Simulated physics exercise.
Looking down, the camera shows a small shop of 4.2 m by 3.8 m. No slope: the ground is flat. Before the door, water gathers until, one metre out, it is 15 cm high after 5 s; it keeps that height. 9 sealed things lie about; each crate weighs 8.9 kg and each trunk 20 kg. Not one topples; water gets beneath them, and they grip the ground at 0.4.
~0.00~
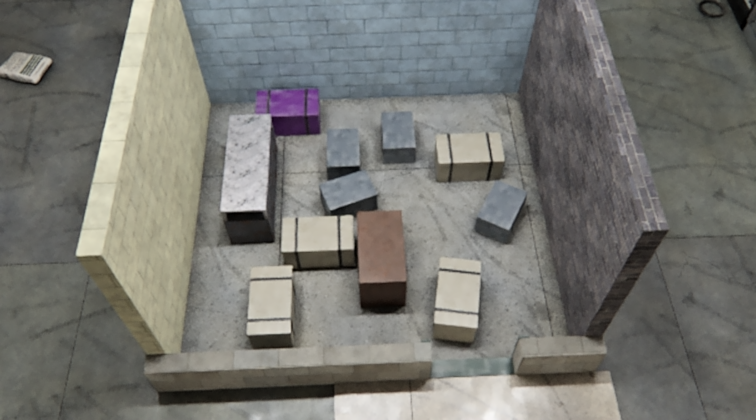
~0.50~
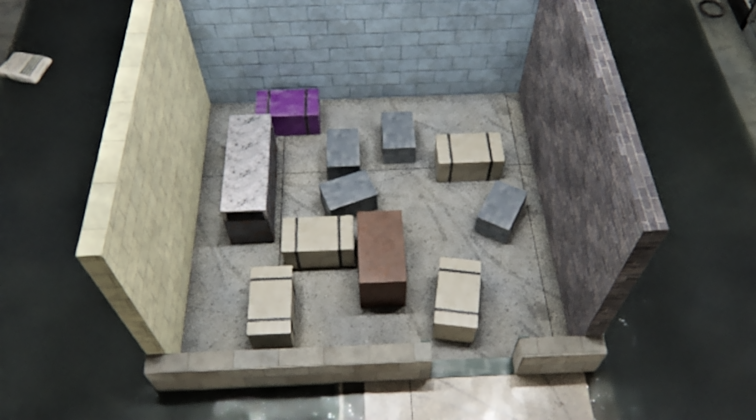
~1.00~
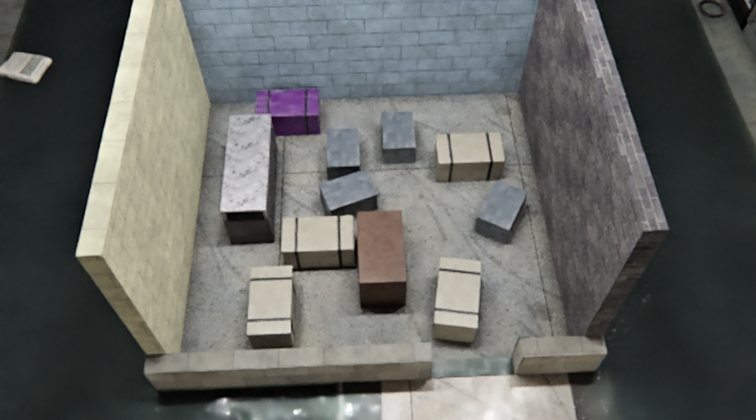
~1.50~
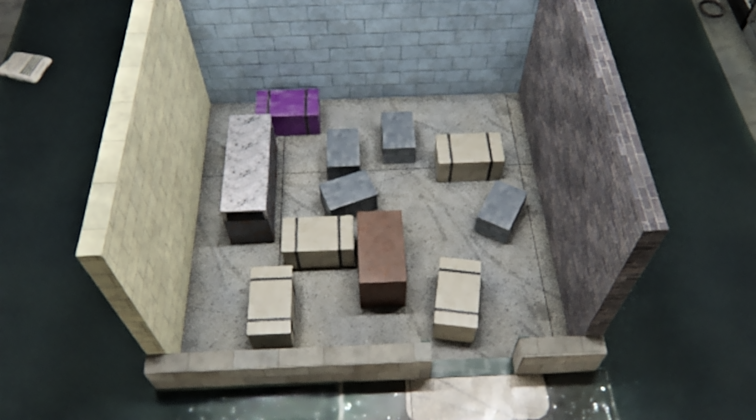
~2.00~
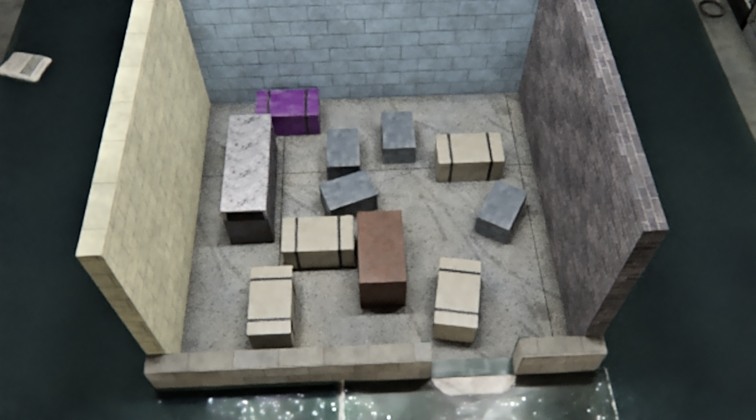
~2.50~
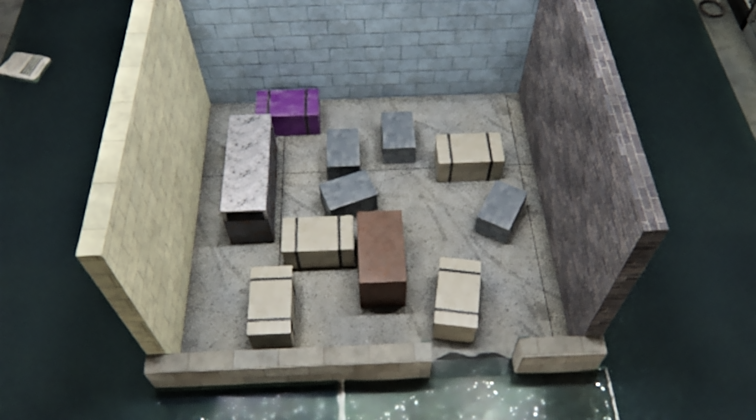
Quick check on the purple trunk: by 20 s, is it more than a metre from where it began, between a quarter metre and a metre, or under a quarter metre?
It is pushed a bit.
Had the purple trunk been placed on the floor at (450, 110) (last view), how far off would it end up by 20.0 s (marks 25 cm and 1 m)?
Answer: It covers a big distance.
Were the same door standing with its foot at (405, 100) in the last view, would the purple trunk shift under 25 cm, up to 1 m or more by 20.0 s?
As for the purple trunk, it inches along a bit.
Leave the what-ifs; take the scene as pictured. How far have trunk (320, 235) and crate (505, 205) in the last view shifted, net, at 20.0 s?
They sit 100 cm and 200 cm away, in the order given.
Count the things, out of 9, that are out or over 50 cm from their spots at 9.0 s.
My count gives 2.
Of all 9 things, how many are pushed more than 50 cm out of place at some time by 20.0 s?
Total: 7.
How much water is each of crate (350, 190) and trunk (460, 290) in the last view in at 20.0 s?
Roughly 8 and 8 cm.
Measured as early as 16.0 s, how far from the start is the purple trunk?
60 cm or so by then.
After 4.0 s the purple trunk is near (287, 103), 0.0 m from its start, aground; 0 afloat.
After 9.0 s the purple trunk is near (287, 103), 0.0 m from its start, aground; 1 afloat.
After 16.0 s the purple trunk is near (235, 116), 0.7 m from its start, afloat; 7 afloat.
After 20.0 s the purple trunk is near (235, 115), 0.7 m from its start, afloat; 9 afloat.
